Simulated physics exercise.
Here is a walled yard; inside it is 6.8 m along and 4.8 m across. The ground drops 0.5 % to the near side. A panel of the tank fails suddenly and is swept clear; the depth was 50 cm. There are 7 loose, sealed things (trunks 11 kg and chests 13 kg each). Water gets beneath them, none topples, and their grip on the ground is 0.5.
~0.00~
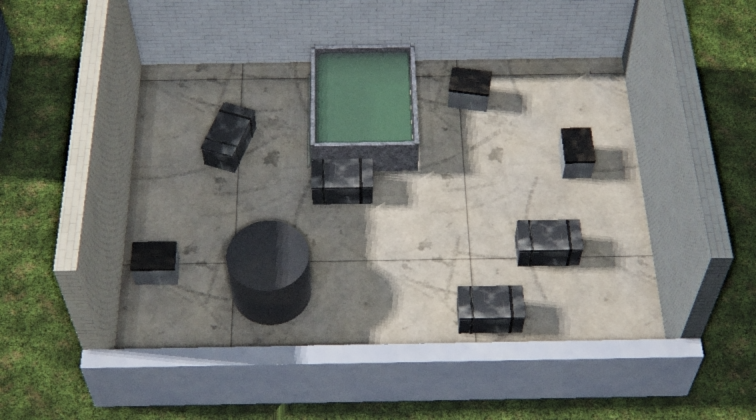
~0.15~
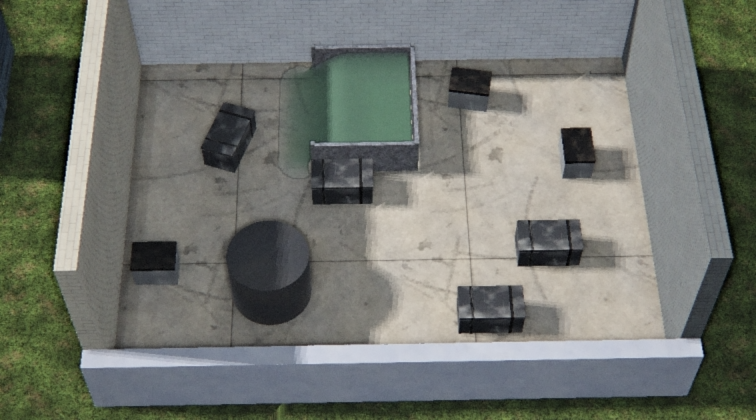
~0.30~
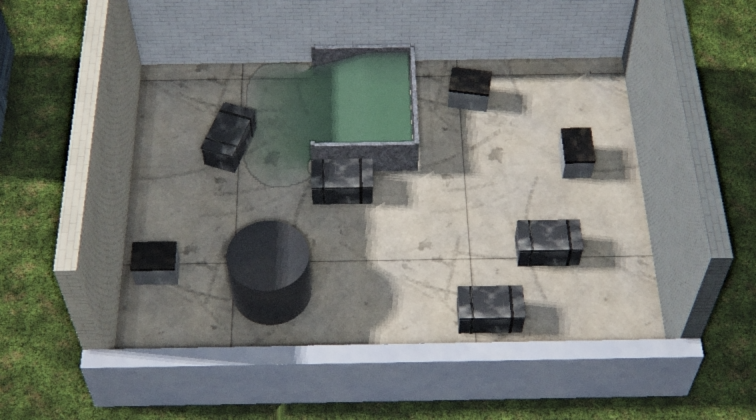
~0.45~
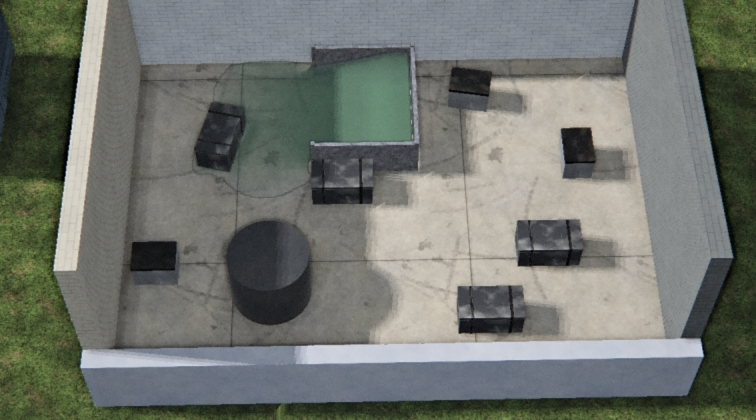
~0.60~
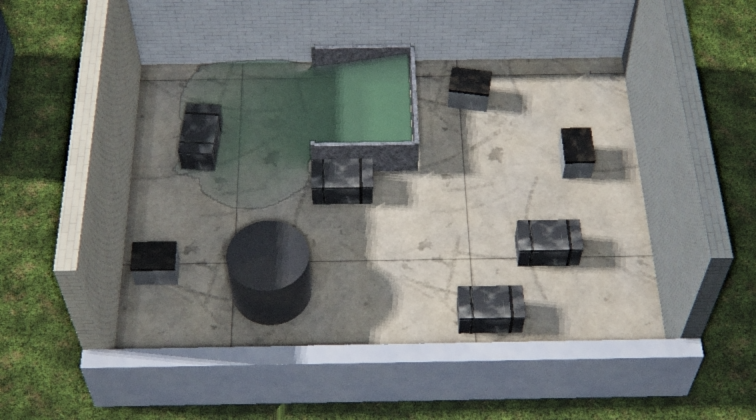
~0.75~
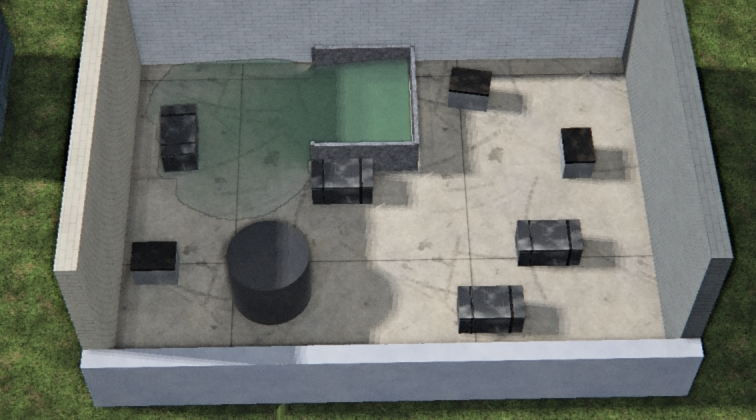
Green water pours out through the left side of a tank in a walled yard and spreads across the floor, reaching a dark trunk, which turns slightly and slides left toward the wall while the other dark boxes stay put.
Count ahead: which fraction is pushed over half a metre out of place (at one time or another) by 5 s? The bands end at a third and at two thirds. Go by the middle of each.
Share: Not even a third.
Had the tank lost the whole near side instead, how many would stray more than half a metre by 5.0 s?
Then 3.
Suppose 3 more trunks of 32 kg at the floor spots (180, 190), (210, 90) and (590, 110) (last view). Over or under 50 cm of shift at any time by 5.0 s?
In that order: More, over, short of it.
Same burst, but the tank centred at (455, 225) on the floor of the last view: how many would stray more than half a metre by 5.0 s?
Then 3.
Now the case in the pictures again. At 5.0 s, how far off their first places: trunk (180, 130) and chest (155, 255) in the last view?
In turn: 300 cm, 300 cm.
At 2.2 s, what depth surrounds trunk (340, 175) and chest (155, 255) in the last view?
About 0 and 6 cm.
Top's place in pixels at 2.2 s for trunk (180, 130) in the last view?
Around (144, 158).
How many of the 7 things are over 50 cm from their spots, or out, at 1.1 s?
1 of them.
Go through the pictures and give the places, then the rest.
In the first frame, a trunk at (228, 128), on the bottom; a trunk at (491, 302), on the bottom; 2.1 m2 under water; 0 of 7 have shifted.
In the second frame, a trunk at (228, 128) rests on the ground; a trunk at (491, 302), on the bottom; water covers 2.9 m2; 0 of 7 have shifted.
In the third frame, a trunk at (228, 128), on the bottom; a trunk at (491, 302), on the bottom; water covers 3.8 m2; 0 of 7 have shifted.
In the fourth frame, a trunk at (219, 128) rests on the ground, 12 cm from its start; a trunk at (491, 302), on the bottom; water covers 4.6 m2; 1 of 7 have shifted.
In the fifth frame, a trunk at (199, 128) rests on the ground, 38 cm from its start; a trunk at (491, 302), on the bottom; water covers 5.7 m2; 1 of 7 have shifted.
In the sixth frame, a trunk at (178, 129), on the bottom, 66 cm from its start; a trunk at (491, 302) rests on the ground; 6.8 m2 under water; 1 of 7 have shifted.
After 1.1 s 1 of 7 are over 50 cm from their spots; 0 afloat.
After 2.2 s 1 of 7 are over 50 cm from their spots; 1 afloat.
After 3.5 s 2 of 7 are over 50 cm from their spots; 2 afloat.
After 5.0 s 2 of 7 are over 50 cm from their spots, and 2 have been at some point; 1 afloat.
